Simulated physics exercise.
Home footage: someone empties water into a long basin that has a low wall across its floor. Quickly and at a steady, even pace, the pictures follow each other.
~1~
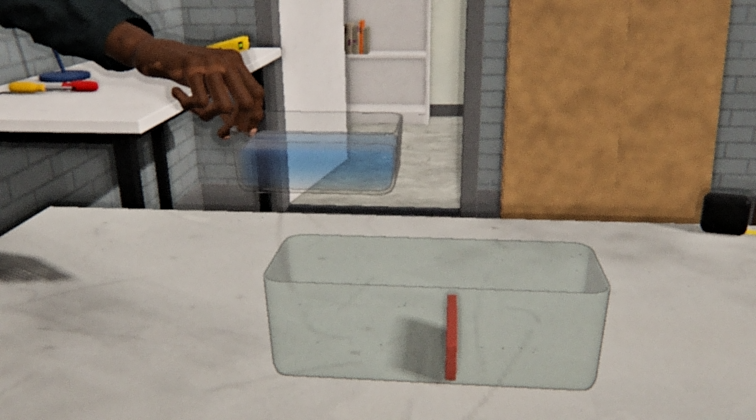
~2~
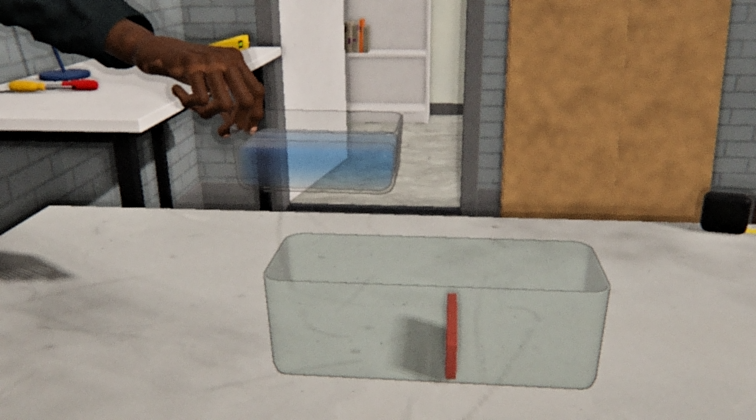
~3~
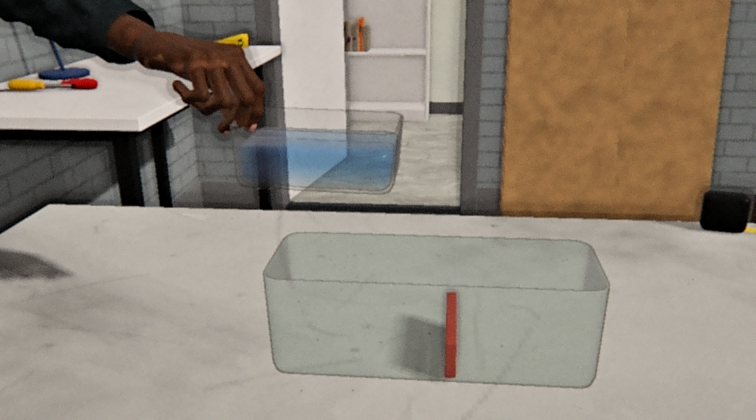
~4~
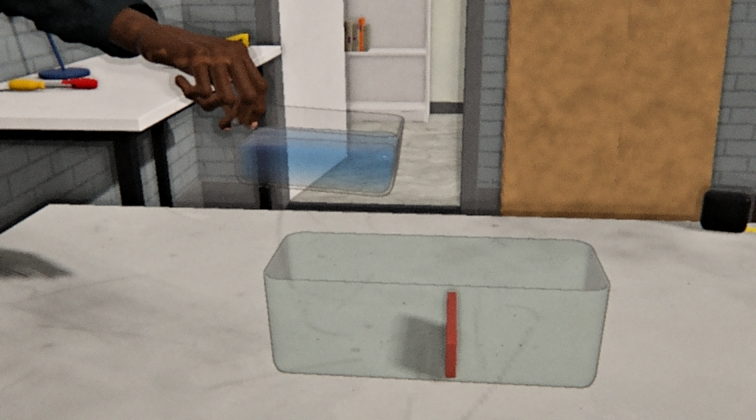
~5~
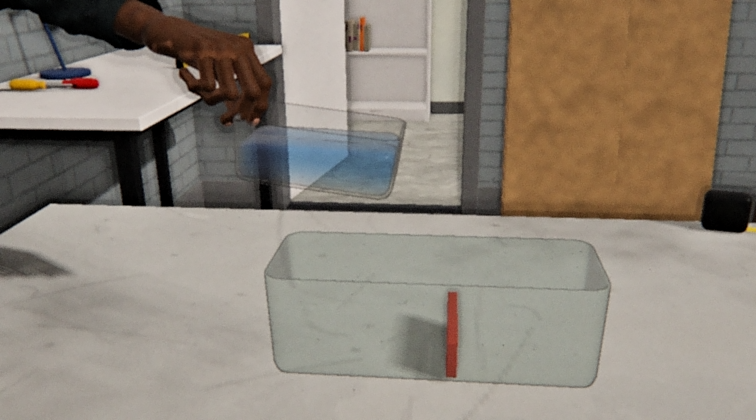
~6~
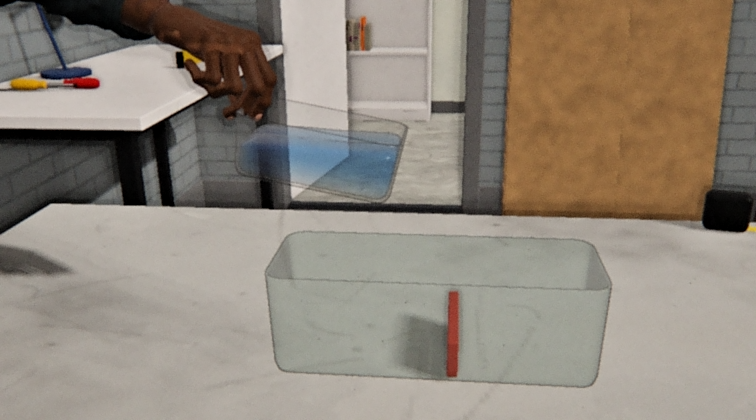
A hand slowly tilts a clear container of blue water rightward above a long basin.
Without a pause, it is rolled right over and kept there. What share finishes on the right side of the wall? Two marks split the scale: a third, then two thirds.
The share right of the wall ends up within a third to two thirds.
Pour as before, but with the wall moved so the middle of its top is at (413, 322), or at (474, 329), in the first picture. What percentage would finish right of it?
About 65 % for the first and about 20 % for the second.
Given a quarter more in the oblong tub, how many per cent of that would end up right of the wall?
Roughly 55 in a hundred.
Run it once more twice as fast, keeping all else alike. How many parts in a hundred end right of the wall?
It comes to some 25 in a hundred.
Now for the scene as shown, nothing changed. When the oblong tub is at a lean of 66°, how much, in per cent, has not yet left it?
Around 35 in a hundred has not poured out yet.
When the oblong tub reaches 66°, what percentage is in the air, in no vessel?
I'd say some 35 per cent of it.
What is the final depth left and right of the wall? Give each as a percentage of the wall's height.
On the left it sits near 30, while on the right it sits near 40.
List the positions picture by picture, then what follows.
In the first frame, it leans 0°; its right rim is at (399, 125); the water meets the walls at (248, 139) and (397, 143); the long basin's rim runs from (276, 258) to (600, 268); the wall's top is at (452, 320).
In the second frame, it leans 0°; its right rim is at (399, 125); the water meets the walls at (248, 139) and (397, 142).
In the third frame, it leans 2°; its right rim is at (400, 125); the water meets the walls at (247, 137) and (397, 141).
In the fourth frame, it leans 4°; its right rim is at (401, 128); the water meets the walls at (248, 136) and (398, 142).
In the fifth frame, it leans 7°; its right rim is at (403, 132); the water meets the walls at (249, 134) and (399, 143).
In the sixth frame, it leans 11°; its right rim is at (404, 137); the water meets the walls at (250, 135) and (400, 143).
A moment on, the oblong tub is tipped part way and 34 per cent is still to pour, 7 is left of the wall and 24 right of it.
Next, the oblong tub is tipped right over and 4 per cent is still to pour, 41 is left of the wall and 47 right of it.
Then the oblong tub is tipped right over and 0 per cent is still to pour, 48 is left of the wall and 48 right of it.
Later the oblong tub is tipped right over and 0 per cent is still to pour, 48 is left of the wall and 48 right of it.
In the end 48 per cent lies left of the wall, 48 right of it and 4 outside.
